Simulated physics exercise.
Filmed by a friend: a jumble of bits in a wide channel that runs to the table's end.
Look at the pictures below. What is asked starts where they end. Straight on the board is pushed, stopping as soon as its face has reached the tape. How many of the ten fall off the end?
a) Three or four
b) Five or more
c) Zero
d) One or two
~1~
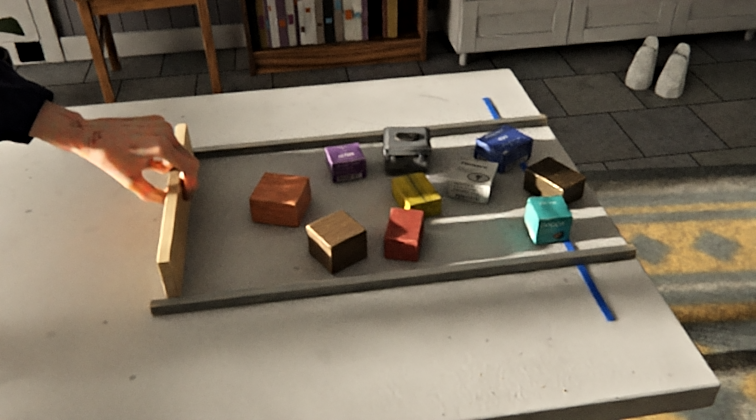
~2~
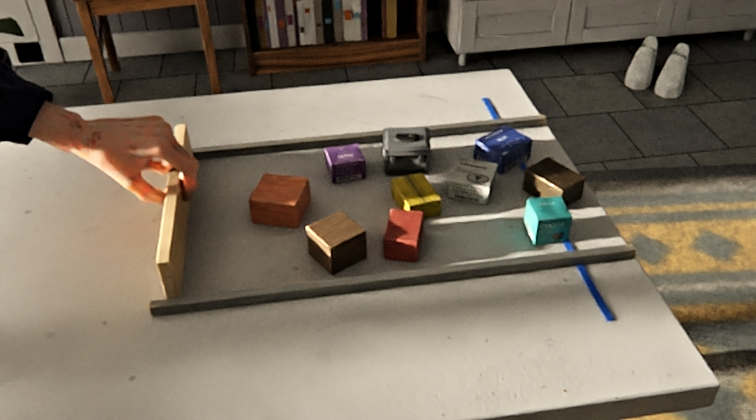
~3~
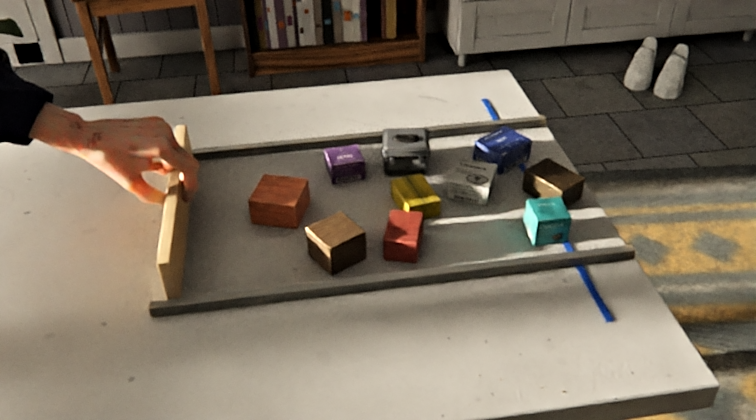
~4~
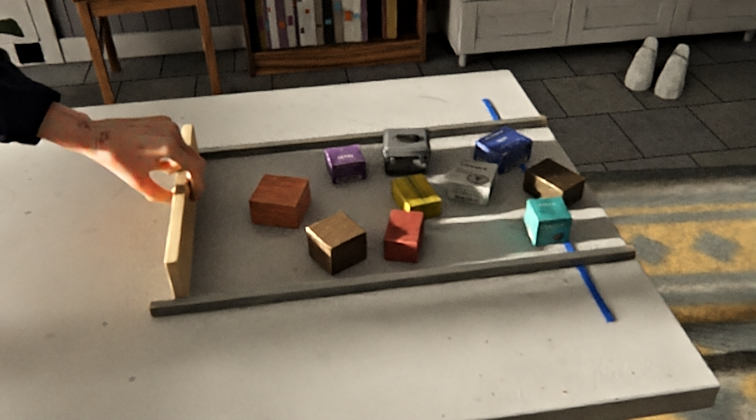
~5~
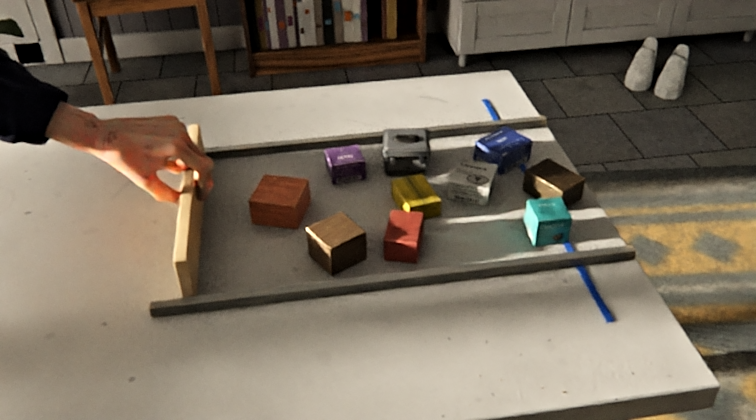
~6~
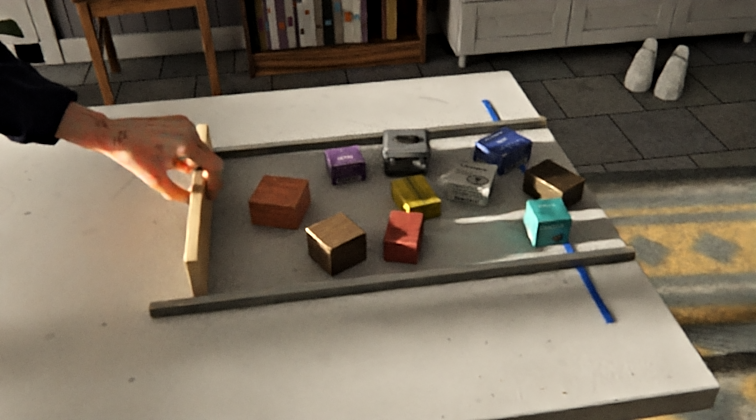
b.
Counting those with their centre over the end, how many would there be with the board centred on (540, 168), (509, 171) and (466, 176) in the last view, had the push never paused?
That makes 7, 4, 1.
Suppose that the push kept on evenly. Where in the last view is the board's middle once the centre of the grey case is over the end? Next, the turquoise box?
The middle is at (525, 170) when it's the grey case, and at (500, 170) when it's the turquoise box.
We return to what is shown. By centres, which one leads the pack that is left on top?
Red block ends nearest.
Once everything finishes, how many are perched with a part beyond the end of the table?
1 in all.
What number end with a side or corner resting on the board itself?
That makes 3.
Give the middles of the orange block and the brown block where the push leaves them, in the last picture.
(554, 169) and (584, 222).
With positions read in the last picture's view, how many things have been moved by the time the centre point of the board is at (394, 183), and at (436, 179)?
It comes to 7 for the first spot, 9 for the other.
Soon after, none off yet; black block at rest near (553, 185); turquoise box at rest near (547, 222); blue box at rest near (503, 151).
After that, none off yet; black block displaced a little near (572, 185); turquoise box at rest near (547, 222); blue box displaced about its own width near (532, 148).
In the end, the number that fall off is five or more; gone, yellow box, grey case, white box, blue box, turquoise box and black block.
